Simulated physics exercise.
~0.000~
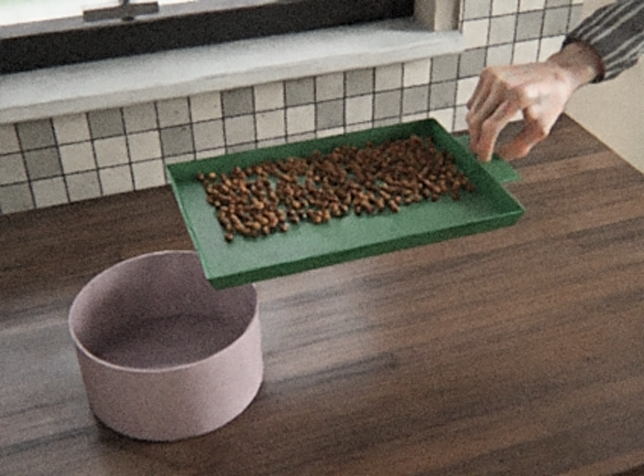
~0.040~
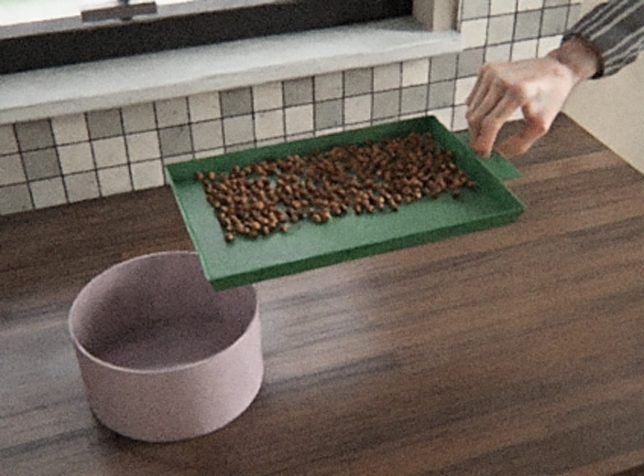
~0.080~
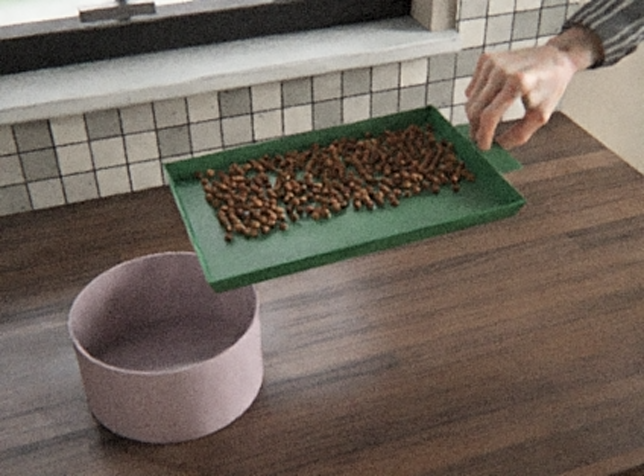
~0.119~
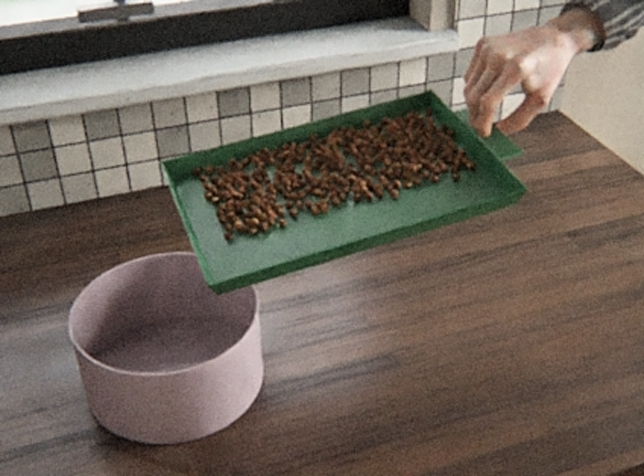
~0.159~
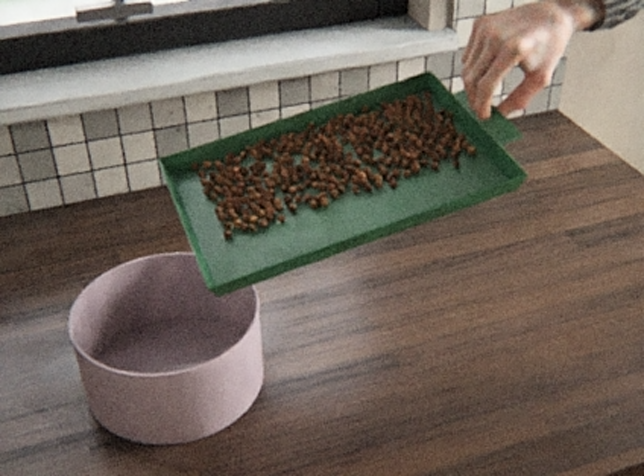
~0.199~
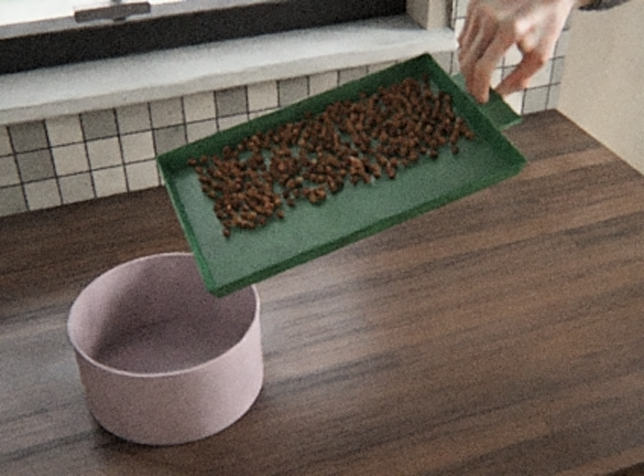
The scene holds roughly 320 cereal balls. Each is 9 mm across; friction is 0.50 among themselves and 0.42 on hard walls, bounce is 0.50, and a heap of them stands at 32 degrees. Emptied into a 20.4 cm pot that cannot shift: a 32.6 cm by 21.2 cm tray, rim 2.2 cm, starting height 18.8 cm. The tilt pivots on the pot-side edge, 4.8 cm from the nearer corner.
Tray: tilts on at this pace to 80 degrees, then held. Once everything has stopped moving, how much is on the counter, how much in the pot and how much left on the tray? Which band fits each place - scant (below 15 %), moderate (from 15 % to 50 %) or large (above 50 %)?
Counter: Going to get the main portion; pot: Going to get a middle portion; tray: Going to get a small portion.
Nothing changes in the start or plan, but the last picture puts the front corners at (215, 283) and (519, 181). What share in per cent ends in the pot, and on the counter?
Per cent by place - pot 20, counter 75.
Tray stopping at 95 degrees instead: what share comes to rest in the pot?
It would be near 35 per cent.
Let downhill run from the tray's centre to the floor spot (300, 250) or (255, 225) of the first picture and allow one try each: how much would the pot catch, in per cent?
Roughly 10 % for the first direction, roughly 70 % for the second.
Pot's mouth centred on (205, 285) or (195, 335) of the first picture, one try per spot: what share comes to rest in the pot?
About 10 and 85 per cent.
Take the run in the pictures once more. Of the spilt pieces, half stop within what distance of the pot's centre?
That comes to near 20 cm.
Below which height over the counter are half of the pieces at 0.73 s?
Median height: Approx. 22 cm.
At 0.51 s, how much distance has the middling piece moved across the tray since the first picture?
Displacement on the tray: About 6 cm.
After 0.51 s, tilt 46 degrees; the tray holds 100 %, the pot 0 %.
After 0.73 s, tilt 69 degrees; the tray holds 85 %, the pot 0 %.
After 1.05 s, tilt 80 degrees; the tray holds 15 %, the pot 25 %.
In the end, at 2.1 s, counter 60 %, pot 35 %, tray 5 %.
